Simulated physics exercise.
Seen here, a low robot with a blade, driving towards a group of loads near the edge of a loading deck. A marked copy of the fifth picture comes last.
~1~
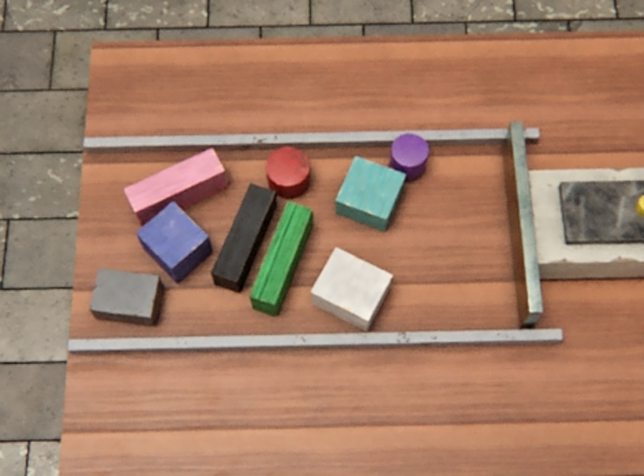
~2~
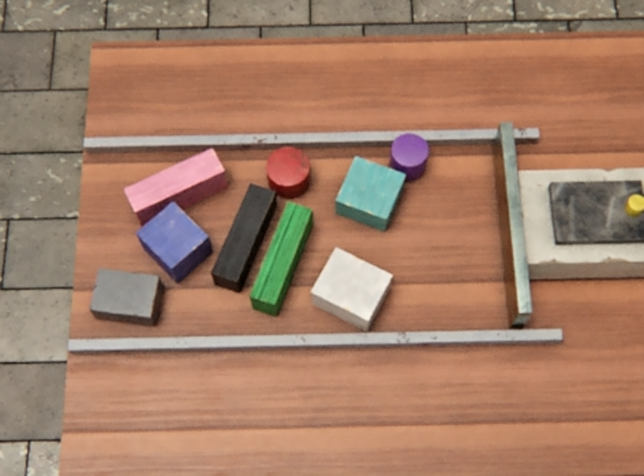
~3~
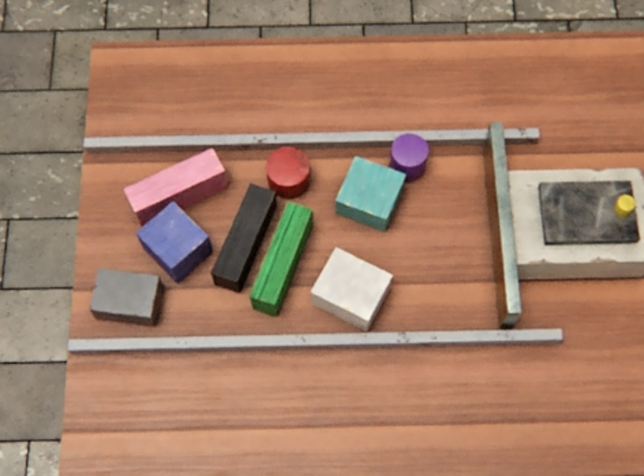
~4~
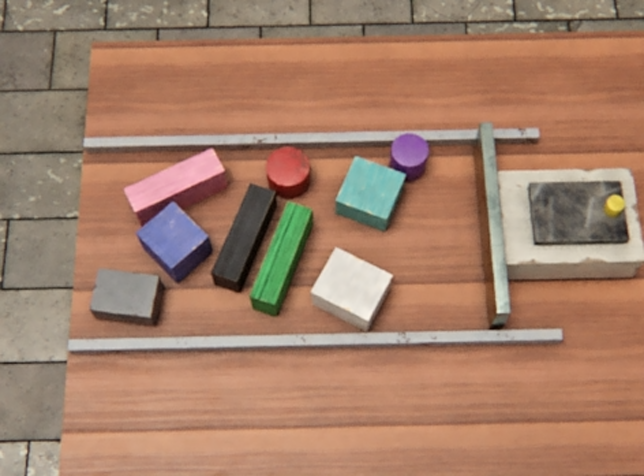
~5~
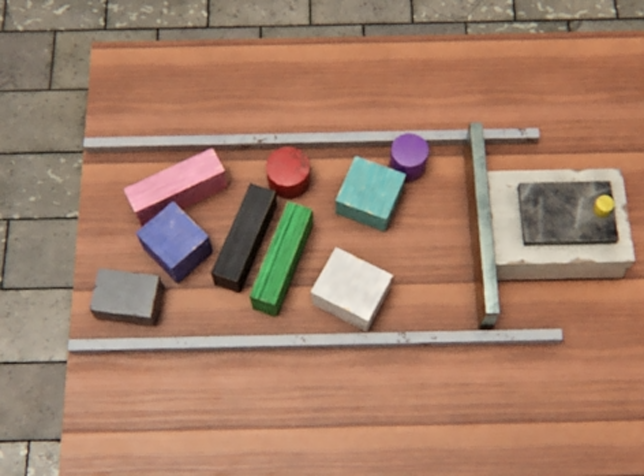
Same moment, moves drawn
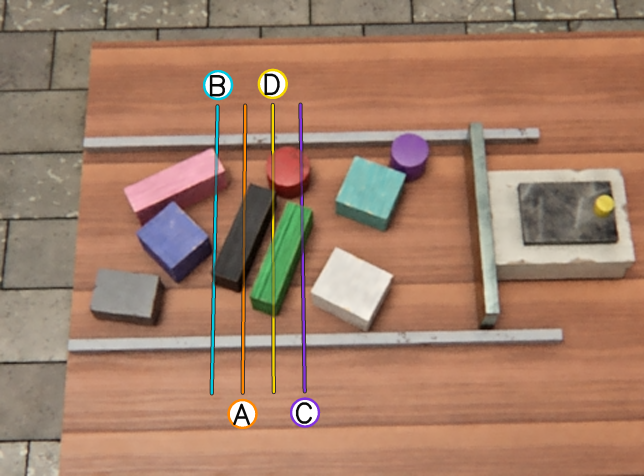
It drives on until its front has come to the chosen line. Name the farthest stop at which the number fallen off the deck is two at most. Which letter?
B.
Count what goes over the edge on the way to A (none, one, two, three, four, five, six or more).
By then, none.
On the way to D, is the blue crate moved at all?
By then, yes.
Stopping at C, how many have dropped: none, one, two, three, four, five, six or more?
In all, none.
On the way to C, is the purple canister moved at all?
Yes.
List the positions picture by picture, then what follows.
The first picture shows red canister (288, 174); grey crate (127, 298); white crate (352, 289).
The second picture shows robot (592, 212); purple canister (408, 157).
The third picture shows robot (582, 212); pink bar (177, 188).
The fourth picture shows robot (571, 212); turquoise crate (370, 194).
The fifth picture shows robot (560, 212); red canister (288, 174); grey crate (127, 298); white crate (352, 289).
On the marked copy, A at (244, 241); B at (215, 242); C at (302, 240); D at (273, 240).
Following B. Soon after the start, robot (464, 215); purple canister (358, 156); white crate (342, 292).
Later, robot (366, 217); blue crate (138, 241); pink bar (162, 187).
In the end, robot (292, 218); blue crate over the edge; grey crate (68, 315); one fallen.
As for the rest, A is within the limit but short; C is within the limit but short; D is within the limit but short.
